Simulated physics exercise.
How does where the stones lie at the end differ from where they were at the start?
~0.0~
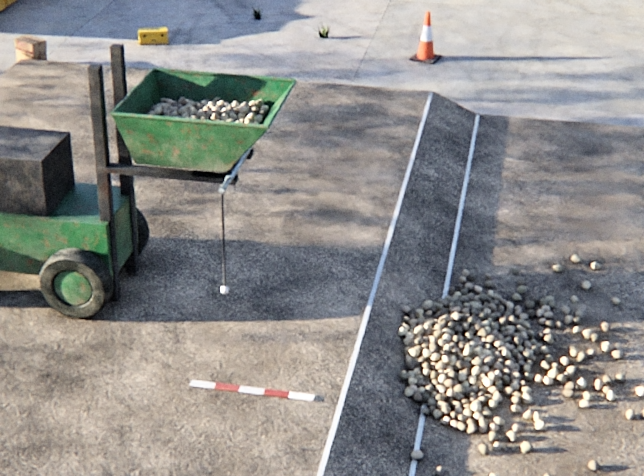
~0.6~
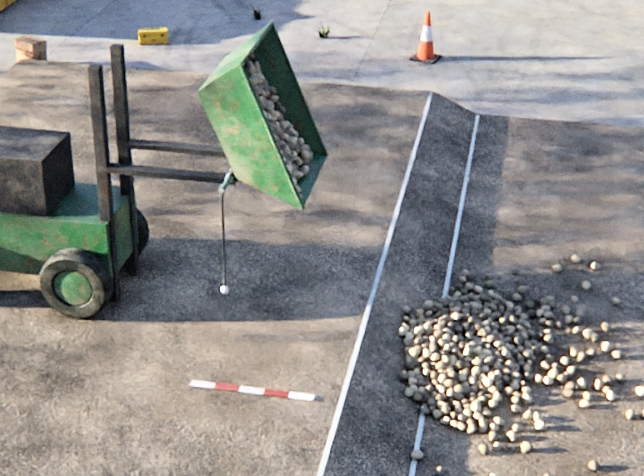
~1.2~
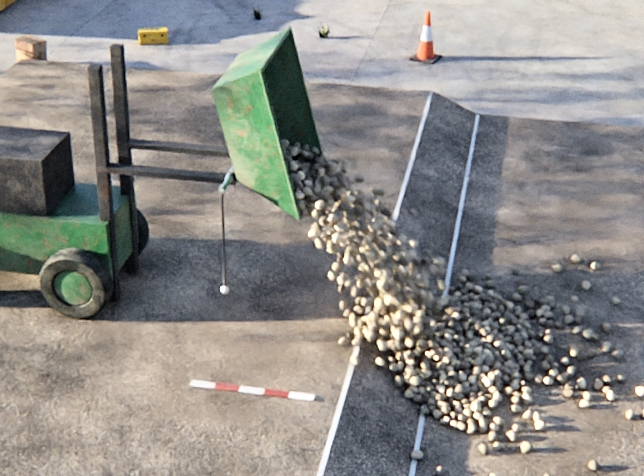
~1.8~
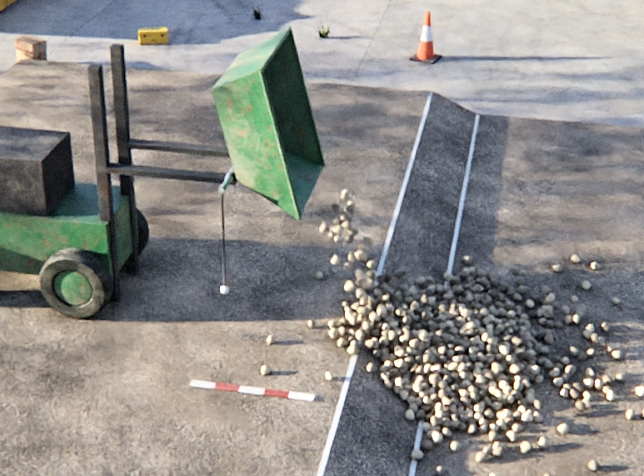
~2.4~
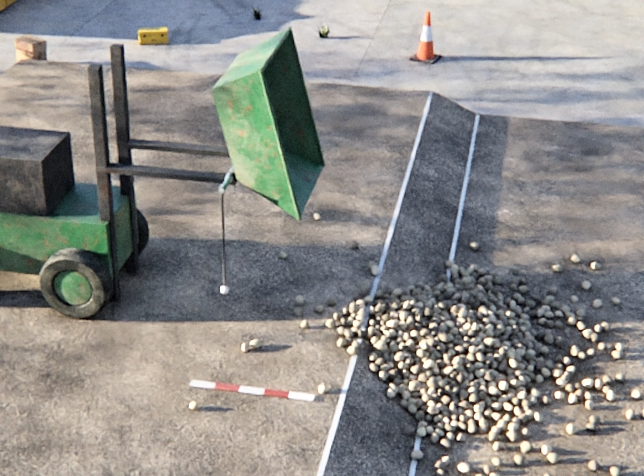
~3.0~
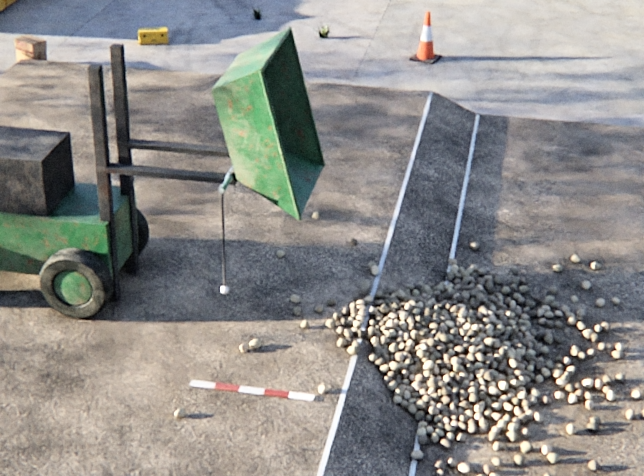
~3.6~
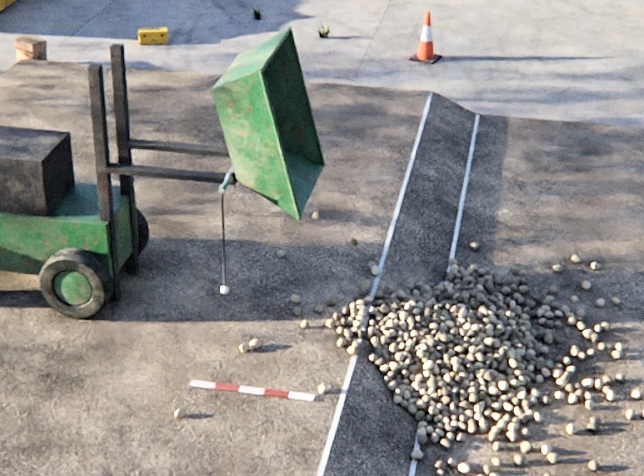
At the start the stones are split between the raised skip at the upper left and a heap at the lower right. At the end they are all on the ground, mostly in one broader heap reaching left across the sloping strip, with a few scattered around it.
